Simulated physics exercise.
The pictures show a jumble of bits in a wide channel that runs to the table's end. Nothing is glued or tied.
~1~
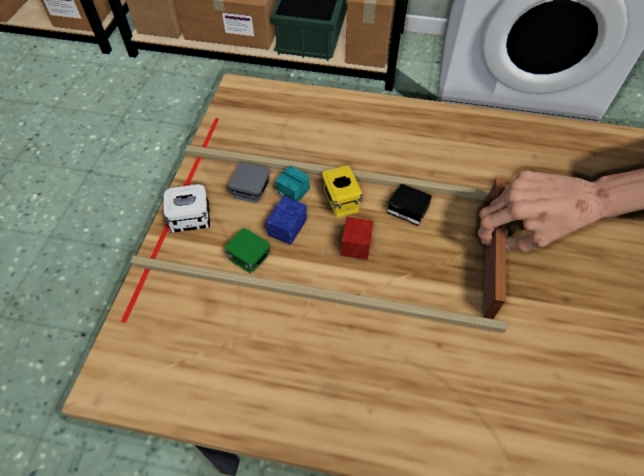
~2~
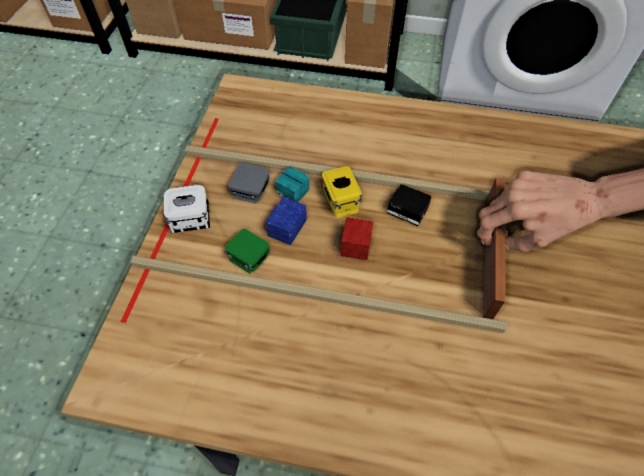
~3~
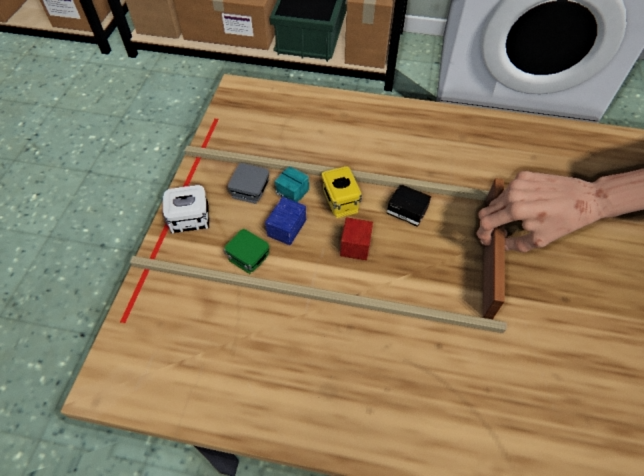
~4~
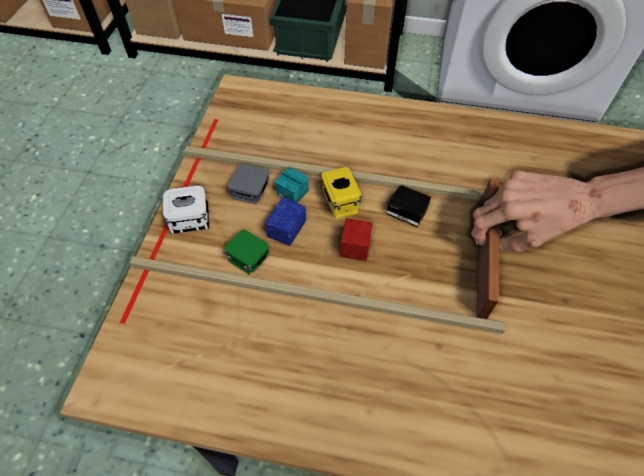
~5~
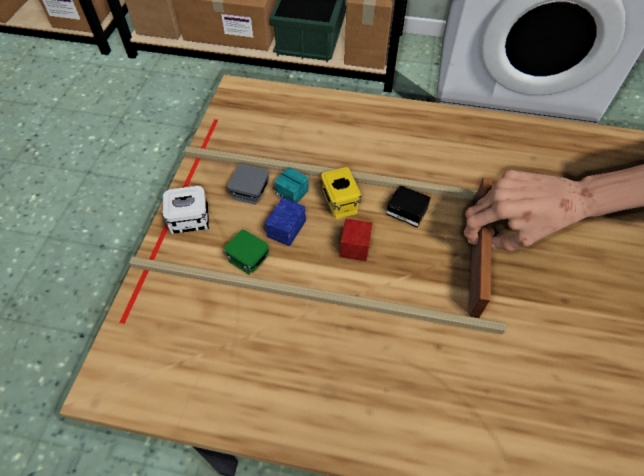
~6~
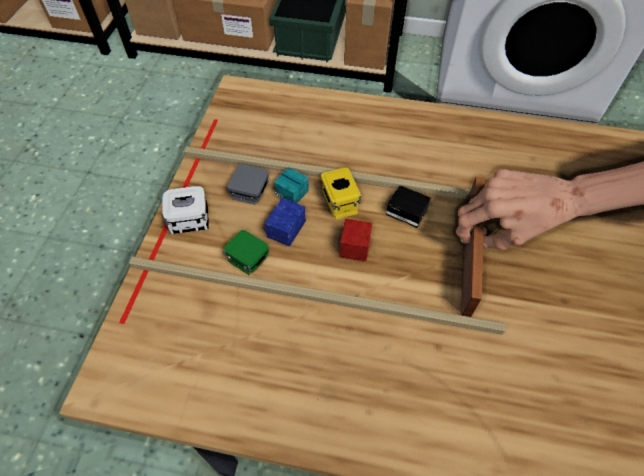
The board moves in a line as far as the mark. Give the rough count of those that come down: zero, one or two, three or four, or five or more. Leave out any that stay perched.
Outcome: The number that fall off is five or more.
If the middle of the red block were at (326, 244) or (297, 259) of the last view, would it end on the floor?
In that order, it holds on; survives.
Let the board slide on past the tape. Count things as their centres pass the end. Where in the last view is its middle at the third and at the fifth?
About (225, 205), then (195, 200).
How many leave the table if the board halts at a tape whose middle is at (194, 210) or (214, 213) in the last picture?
Down on the floor: 5 and 3.
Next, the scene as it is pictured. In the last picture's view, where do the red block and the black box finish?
The red block at (156, 207), the black box at (170, 175).
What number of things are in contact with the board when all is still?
It touches 3.
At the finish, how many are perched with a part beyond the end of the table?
Overhanging: 3.
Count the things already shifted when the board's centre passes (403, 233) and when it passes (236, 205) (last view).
At the one place 1, at the other 8.
A little later, none off yet; white case at rest near (186, 210); grey case at rest near (249, 185); green case at rest near (247, 253).
Next, none off yet; white case moving near (183, 209); grey case shifted well along near (172, 177); green case shifted a little near (229, 254).
When it is over, the number that fall off is five or more; down, yellow case, blue block, turquoise box, grey case and white case.
